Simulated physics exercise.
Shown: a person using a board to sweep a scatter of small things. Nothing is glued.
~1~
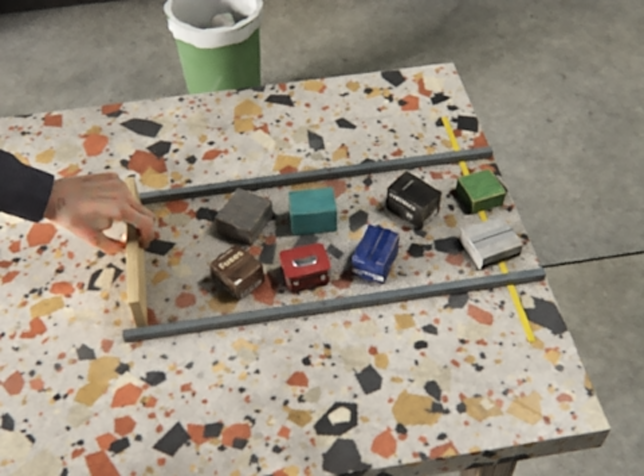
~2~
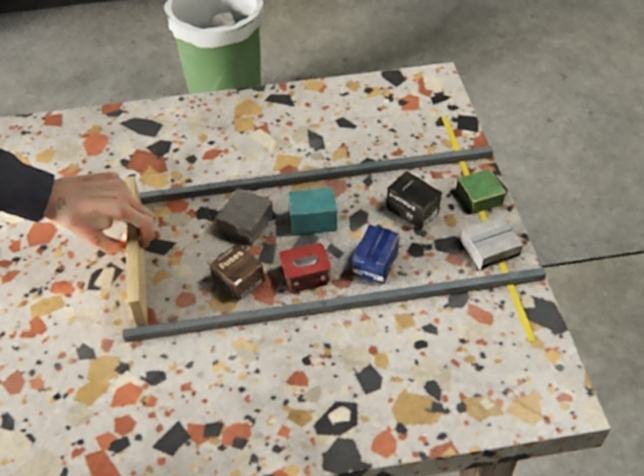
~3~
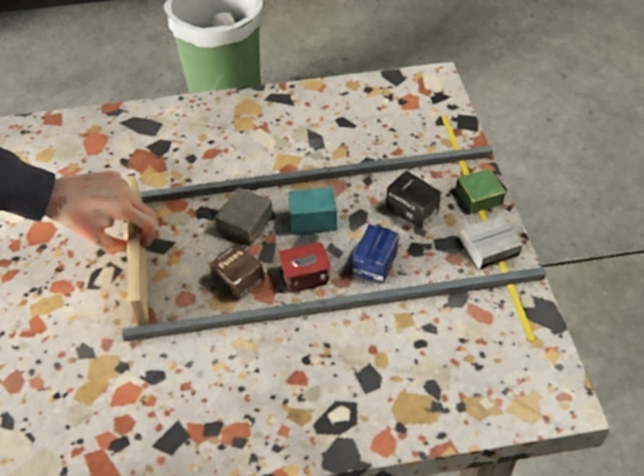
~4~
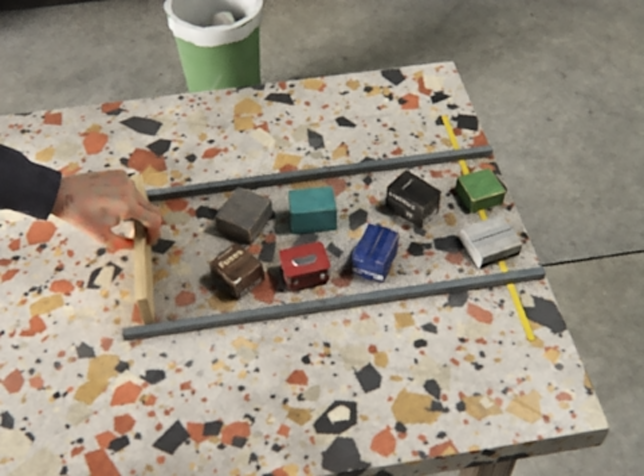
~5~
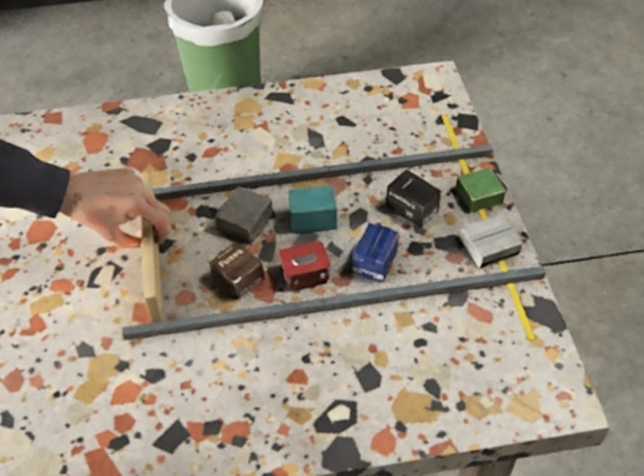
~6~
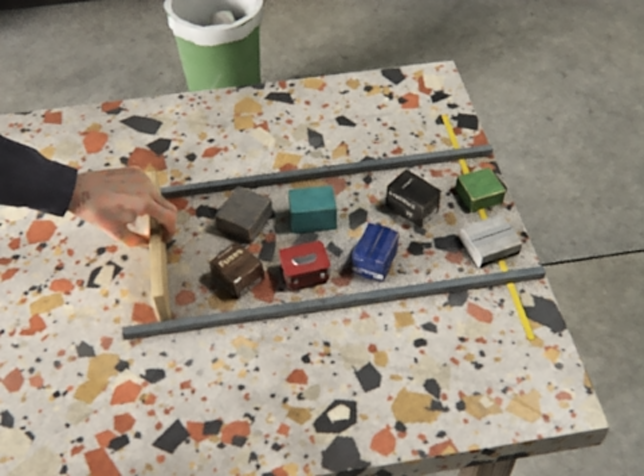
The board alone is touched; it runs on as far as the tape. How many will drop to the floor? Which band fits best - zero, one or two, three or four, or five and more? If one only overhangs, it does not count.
Lost: Five and up.
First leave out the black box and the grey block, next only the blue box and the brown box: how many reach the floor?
The counts would be 4 and 4.
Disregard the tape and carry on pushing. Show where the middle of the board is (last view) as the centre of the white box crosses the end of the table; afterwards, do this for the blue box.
The middle is at (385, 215) when it's the white box, and at (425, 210) when it's the blue box.
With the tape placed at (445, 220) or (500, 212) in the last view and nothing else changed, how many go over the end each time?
It comes to 4, then 6.
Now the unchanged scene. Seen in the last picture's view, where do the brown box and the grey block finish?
Taking them in turn, first comes (515, 238), then (489, 172).
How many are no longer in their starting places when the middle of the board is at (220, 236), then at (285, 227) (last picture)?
Well, it's 2 at the first one and 5 at the second.
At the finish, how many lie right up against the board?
It adds up to 2.
A little later, none off yet; green block at rest near (480, 190); white box at rest near (491, 241); black box at rest near (413, 198).
Next, none off yet; green block shifted about its own width near (504, 187); white box shifted about its own width near (520, 237); black box shifted about its own width near (473, 190).
When it is over, the number that fall off is five or more; down, red case, turquoise block, blue box, black box, white box and green block.
